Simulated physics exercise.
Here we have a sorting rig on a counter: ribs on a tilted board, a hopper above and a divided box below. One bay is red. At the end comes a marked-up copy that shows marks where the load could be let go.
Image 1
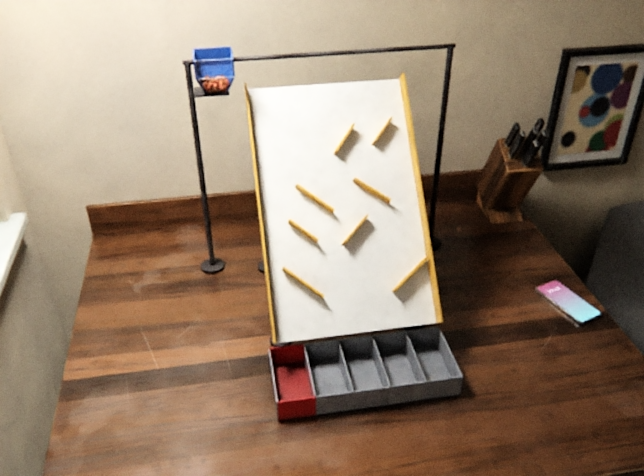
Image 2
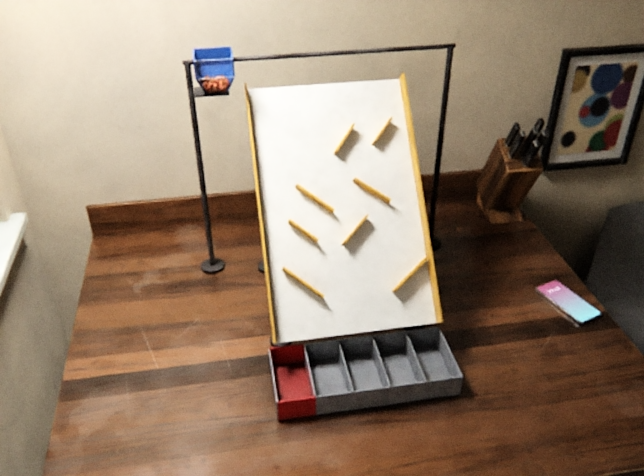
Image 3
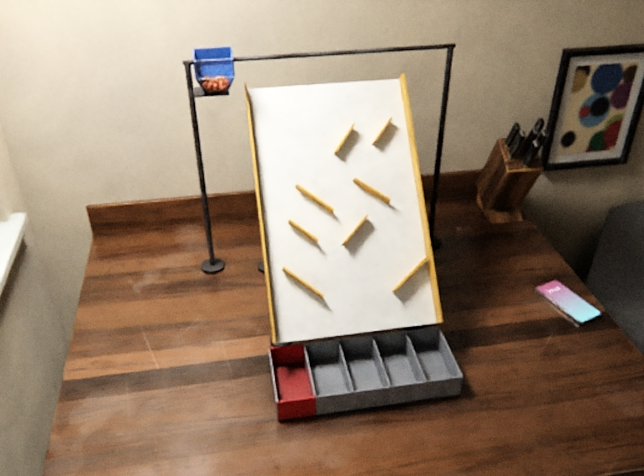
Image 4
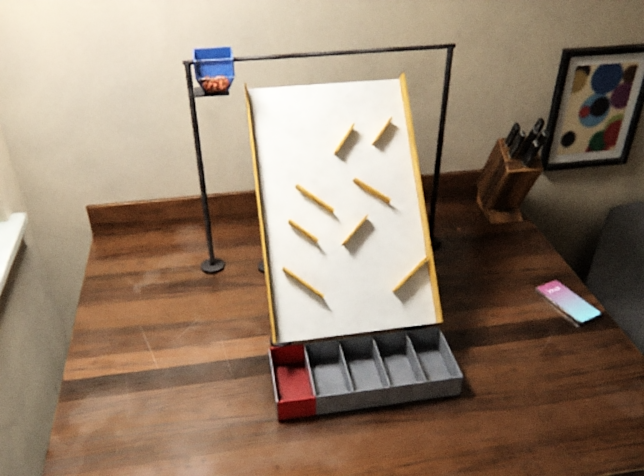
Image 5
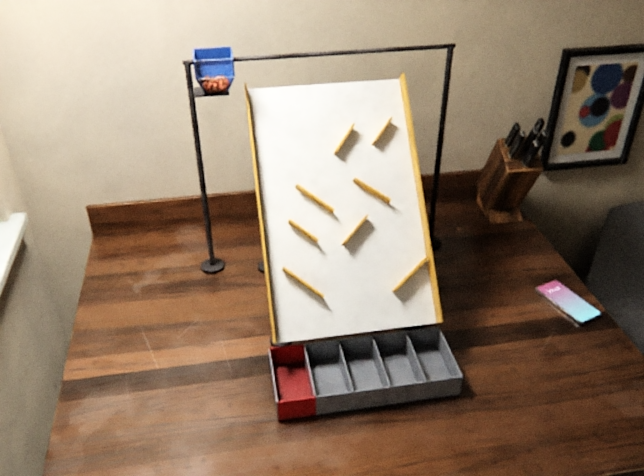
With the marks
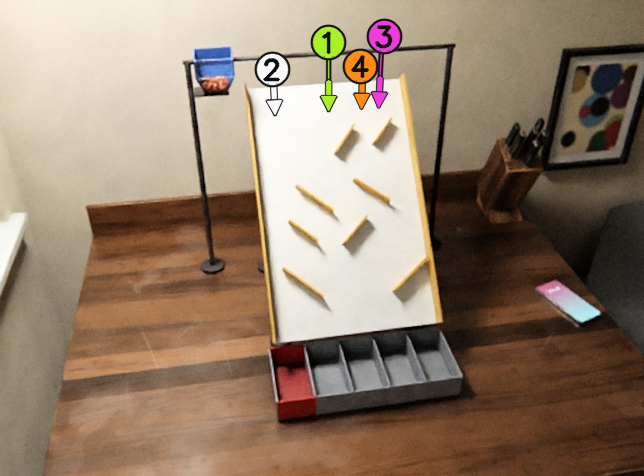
A white tilted board with small yellow ribs stood on a wooden counter above a divided box with one red bay, while a blue hopper sat at the upper left, and nothing moved.
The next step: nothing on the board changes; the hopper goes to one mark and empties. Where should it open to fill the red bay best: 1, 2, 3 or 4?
Mark 2 does it best.
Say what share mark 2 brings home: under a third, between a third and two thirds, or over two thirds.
Between a third and two thirds.
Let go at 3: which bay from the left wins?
The third.
On the marked copy, mark 1 meets the board at (328, 105); mark 2 meets the board at (274, 109); mark 3 meets the board at (378, 102); mark 4 meets the board at (361, 103).
If 1 is chosen, a stray few in the red bay, nearly all in other bays.
If 2 is chosen, about half in the red bay, about half in other bays, a stray few outside the box.
If 3 is chosen, none in the red bay, all in other bays.
If 4 is chosen, none in the red bay, nearly all in other bays, a small part held on the board.
